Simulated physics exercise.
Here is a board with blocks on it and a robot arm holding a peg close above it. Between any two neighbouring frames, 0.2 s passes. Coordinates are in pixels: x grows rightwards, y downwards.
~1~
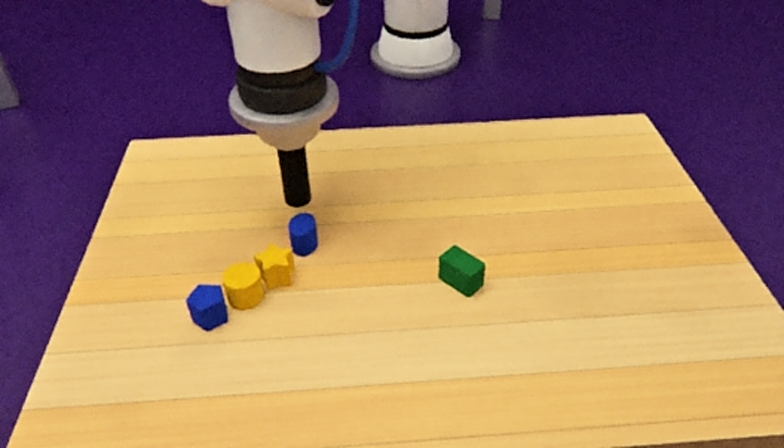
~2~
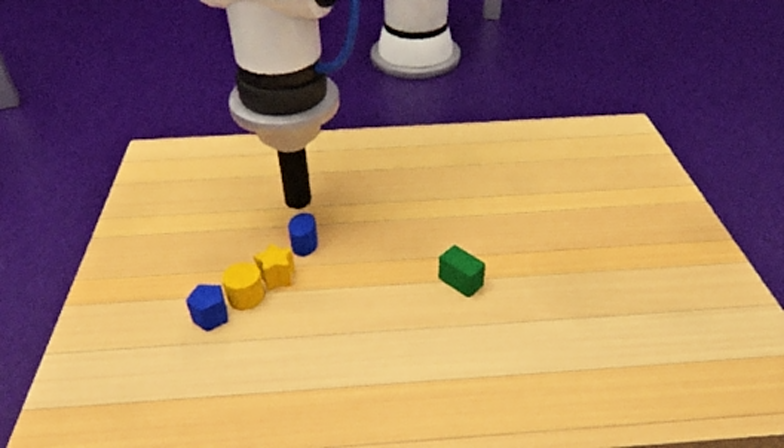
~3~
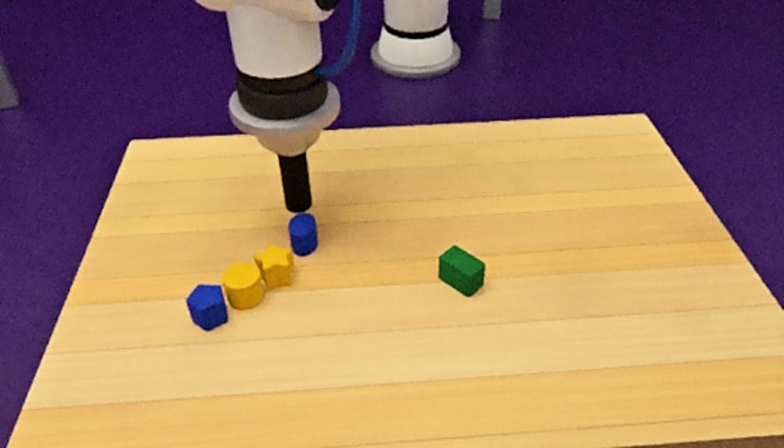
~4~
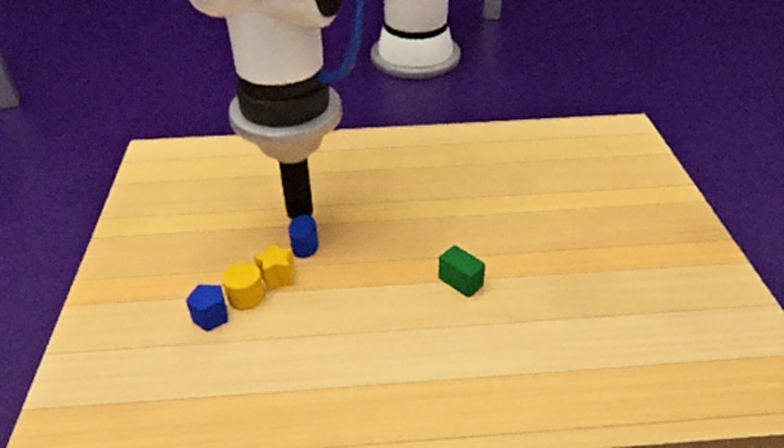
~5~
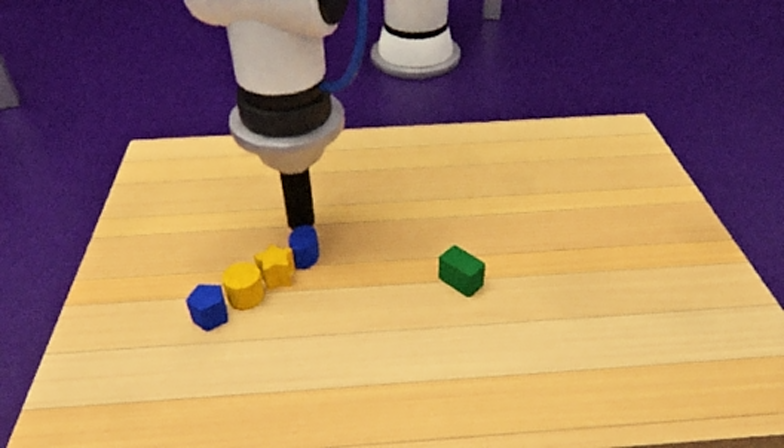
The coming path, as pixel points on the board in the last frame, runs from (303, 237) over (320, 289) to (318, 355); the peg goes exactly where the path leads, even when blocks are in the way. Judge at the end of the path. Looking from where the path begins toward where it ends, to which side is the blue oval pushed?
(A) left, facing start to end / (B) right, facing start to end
It's B.
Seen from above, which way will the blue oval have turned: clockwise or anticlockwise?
Looking down on the board, it turns clockwise.
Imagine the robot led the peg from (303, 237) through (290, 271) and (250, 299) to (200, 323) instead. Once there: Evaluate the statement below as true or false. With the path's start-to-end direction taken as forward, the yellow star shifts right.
The statement is incorrect.
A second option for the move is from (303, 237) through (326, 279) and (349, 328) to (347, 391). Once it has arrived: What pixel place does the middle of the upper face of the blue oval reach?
The top centre is at (314, 306).
What follows on the original path. One third of the way, peg at (315, 256); yellow star at (278, 263), turned 55° clockwise; blue oval at (313, 273), turned 15° clockwise.
Two thirds of the way, peg at (318, 295); yellow star at (278, 263), turned 55° clockwise; blue oval at (305, 313), turned 50° clockwise.
At the end, peg at (316, 340); yellow circular block in place; yellow star at (278, 263), turned 55° clockwise; blue oval at (286, 348), turned 130° clockwise.
